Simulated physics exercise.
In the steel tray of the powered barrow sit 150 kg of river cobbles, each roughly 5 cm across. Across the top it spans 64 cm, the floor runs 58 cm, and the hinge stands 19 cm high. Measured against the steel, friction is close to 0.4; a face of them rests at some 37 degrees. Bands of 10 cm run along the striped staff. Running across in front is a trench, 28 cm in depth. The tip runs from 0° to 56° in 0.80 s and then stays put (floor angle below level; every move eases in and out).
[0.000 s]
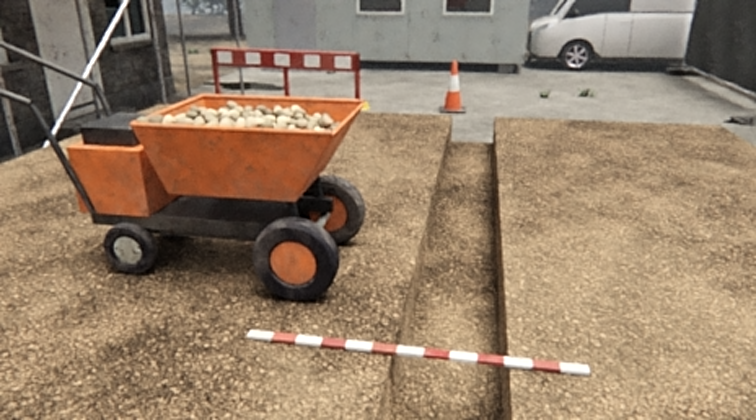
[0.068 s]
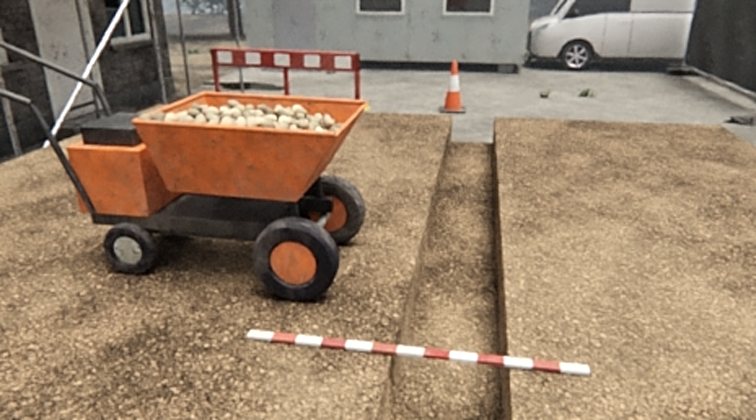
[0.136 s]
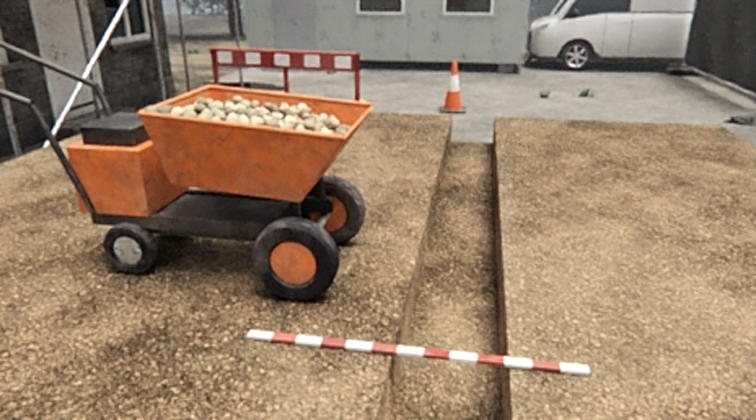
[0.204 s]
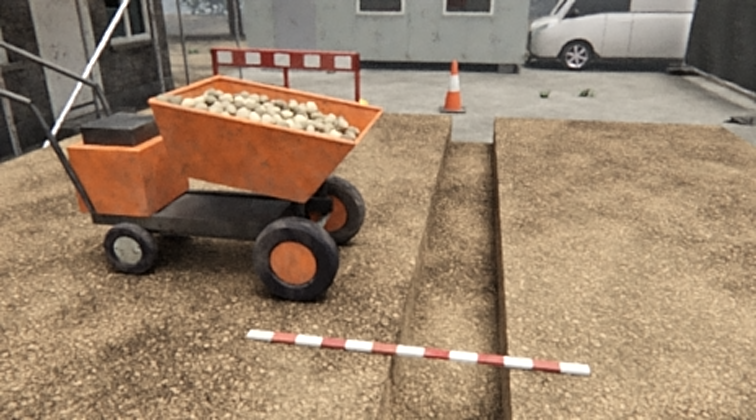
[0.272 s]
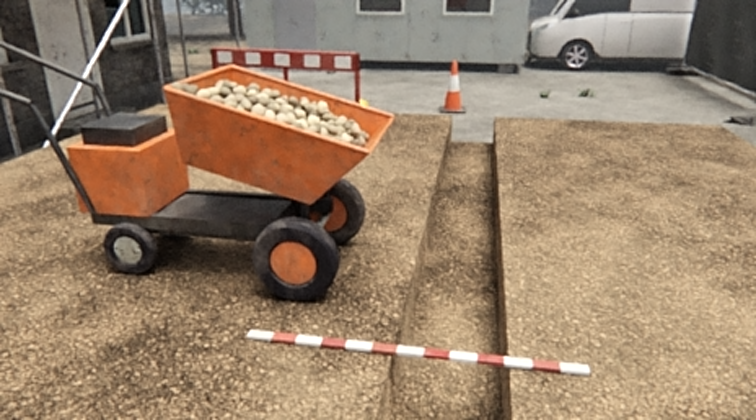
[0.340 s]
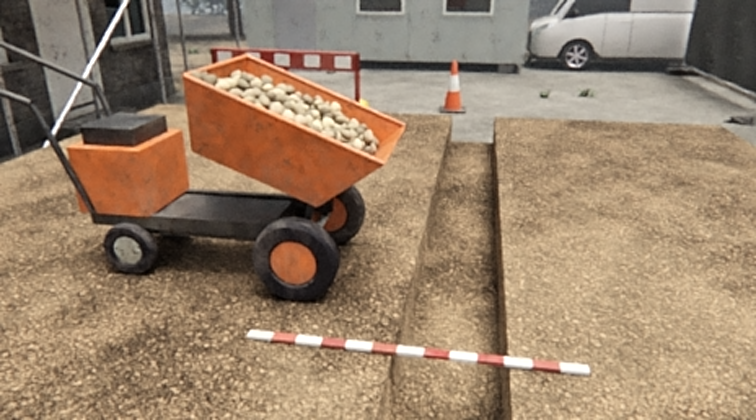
On a gravelly yard beside a narrow trench, the orange tray of a powered barrow, loaded with rounded stones, starts level and tilts forward to the right, its rear rising steadily while the wheels stay still.
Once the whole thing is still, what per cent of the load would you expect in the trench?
I would expect about 36 per cent.
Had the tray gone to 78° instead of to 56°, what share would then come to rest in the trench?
Close to 80 per cent then.
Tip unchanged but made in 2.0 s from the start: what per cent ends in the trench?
Around 35 per cent would end in the trench.
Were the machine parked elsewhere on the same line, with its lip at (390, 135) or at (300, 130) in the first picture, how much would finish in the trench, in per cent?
I'd say some 10 per cent and some 40 per cent.
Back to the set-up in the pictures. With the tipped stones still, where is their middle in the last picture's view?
I'd point to around (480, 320).
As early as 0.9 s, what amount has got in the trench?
By that moment, roughly 5 per cent of the load.
After 0.6 s the floor is at 47°; 100 % in the tray; the foremost stones are at (403, 188).
After 0.9 s the floor is at 56°; 93 % in the tray, 7 % in the trench; the foremost stones are at (482, 258).
After 1.2 s the floor is at 56°; 66 % in the tray, 23 % in the trench, 11 % past the trench; the foremost stones are at (592, 280).
After 3.2 s the floor is at 56°; 52 % in the tray, 36 % in the trench, 12 % past the trench; the foremost stones are at (741, 317).
